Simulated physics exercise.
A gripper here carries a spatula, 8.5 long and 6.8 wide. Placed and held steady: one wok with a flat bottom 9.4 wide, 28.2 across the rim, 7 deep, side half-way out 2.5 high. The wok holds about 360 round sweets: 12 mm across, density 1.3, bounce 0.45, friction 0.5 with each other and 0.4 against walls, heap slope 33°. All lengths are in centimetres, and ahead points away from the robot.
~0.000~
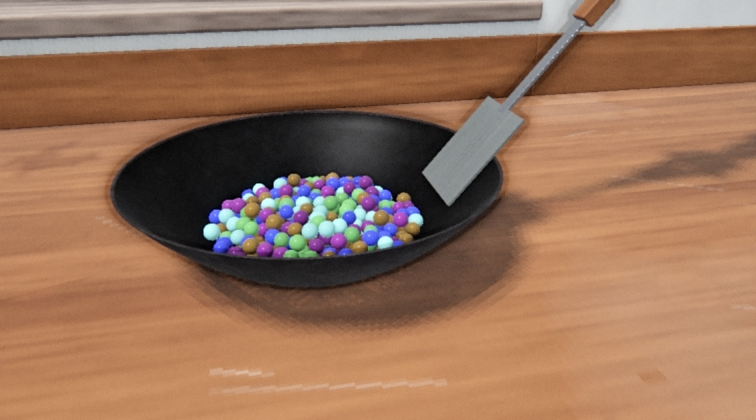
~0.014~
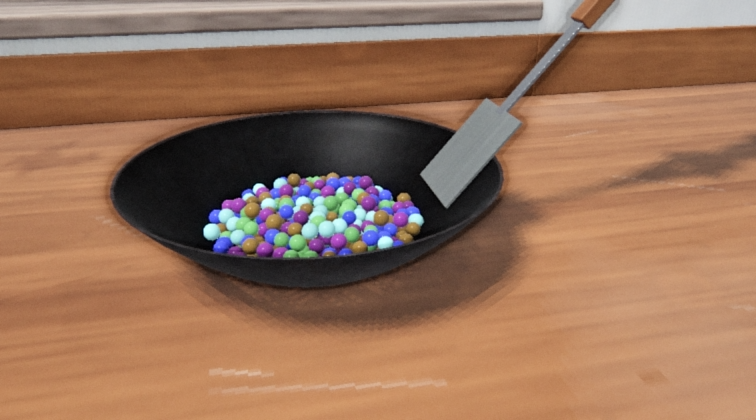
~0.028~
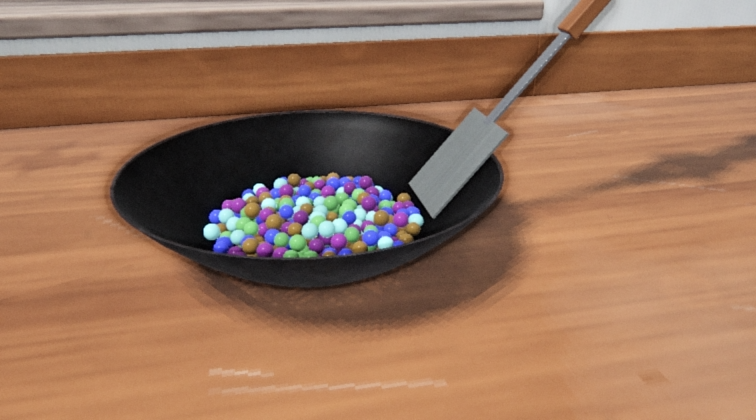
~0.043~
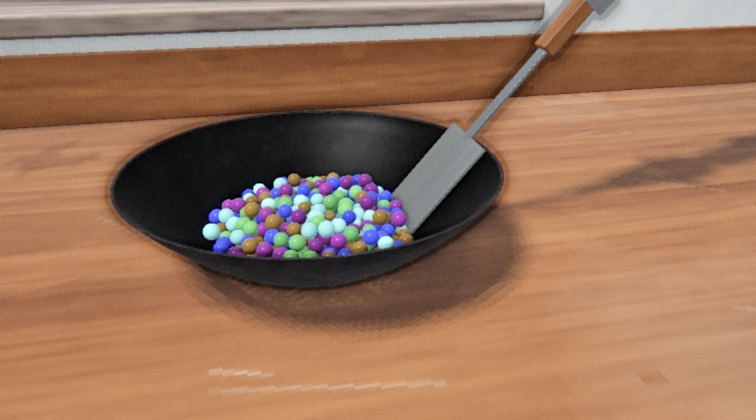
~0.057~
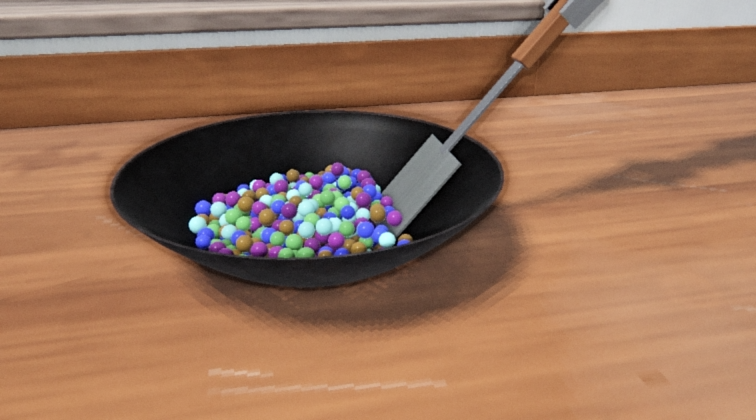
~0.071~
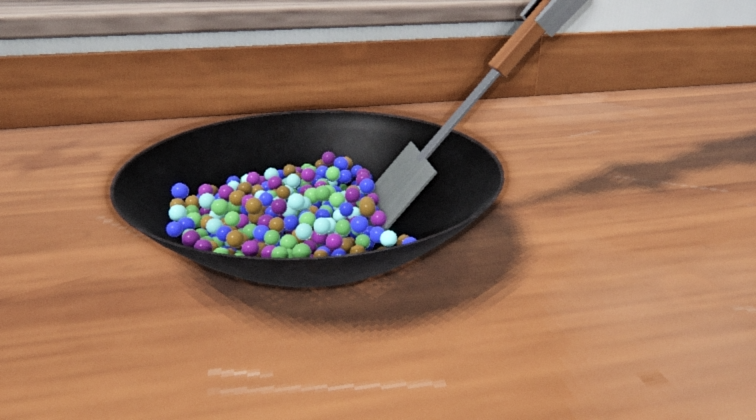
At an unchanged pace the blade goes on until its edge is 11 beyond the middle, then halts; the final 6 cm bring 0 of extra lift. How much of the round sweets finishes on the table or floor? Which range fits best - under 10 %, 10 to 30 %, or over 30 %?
The range that fits: Over 30 %.
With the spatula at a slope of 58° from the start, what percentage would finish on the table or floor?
Somewhere around 50 per cent would end on the table or floor.
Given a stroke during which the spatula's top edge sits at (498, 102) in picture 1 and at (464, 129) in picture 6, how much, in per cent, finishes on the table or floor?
I'd put it at roughly 25 per cent.
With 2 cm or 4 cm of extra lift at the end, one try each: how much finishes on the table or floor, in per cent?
First try around 50 percent, second try around 50 percent.
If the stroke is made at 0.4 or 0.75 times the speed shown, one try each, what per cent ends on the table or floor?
About 25 and 45 per cent.
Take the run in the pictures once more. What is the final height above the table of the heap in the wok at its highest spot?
It reaches roughly 5.5 cm.
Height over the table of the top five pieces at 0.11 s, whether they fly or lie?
8 cm or so.
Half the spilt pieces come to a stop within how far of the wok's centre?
Estimate: Near 46 cm.
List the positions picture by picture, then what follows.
In the first picture, the spatula top edge at (506, 108), sloping 49°; upper third of the load around (315, 212), from x 210 to 415, top at y 180; 359 in the wok.
In the second picture, the spatula top edge at (503, 110), sloping 49°; upper third of the load around (315, 212), from x 210 to 415, top at y 180.
In the third picture, the spatula top edge at (491, 120), sloping 49°; upper third of the load around (315, 212), from x 210 to 415, top at y 180.
In the fourth picture, the spatula top edge at (469, 136), sloping 49°; upper third of the load around (316, 211), from x 210 to 405, top at y 180.
In the fifth picture, the spatula top edge at (446, 148), sloping 49°; upper third of the load around (306, 209), from x 200 to 405, top at y 170.
In the sixth picture, the spatula top edge at (423, 156), sloping 49°; upper third of the load around (290, 203), from x 175 to 410, top at y 160; 359 in the wok.
After 0.11 s, sloping 49°, highest piece 8 above the table; 359 in the wok.
After 0.14 s, sloping 49°, highest piece 11 above the table; 350 in the wok, 9 on the blade or in flight.
After 0.36 s, sloping 49°, highest piece 17 above the table; 173 in the wok, 44 on the table or floor, 142 on the blade or in flight.
After 1.41 s, sloping 49°, highest piece 8 above the table; 186 on the table or floor, 173 in the wok.
In the end, 186 on the table or floor, 173 in the wok. That is 52 % on the table or floor.
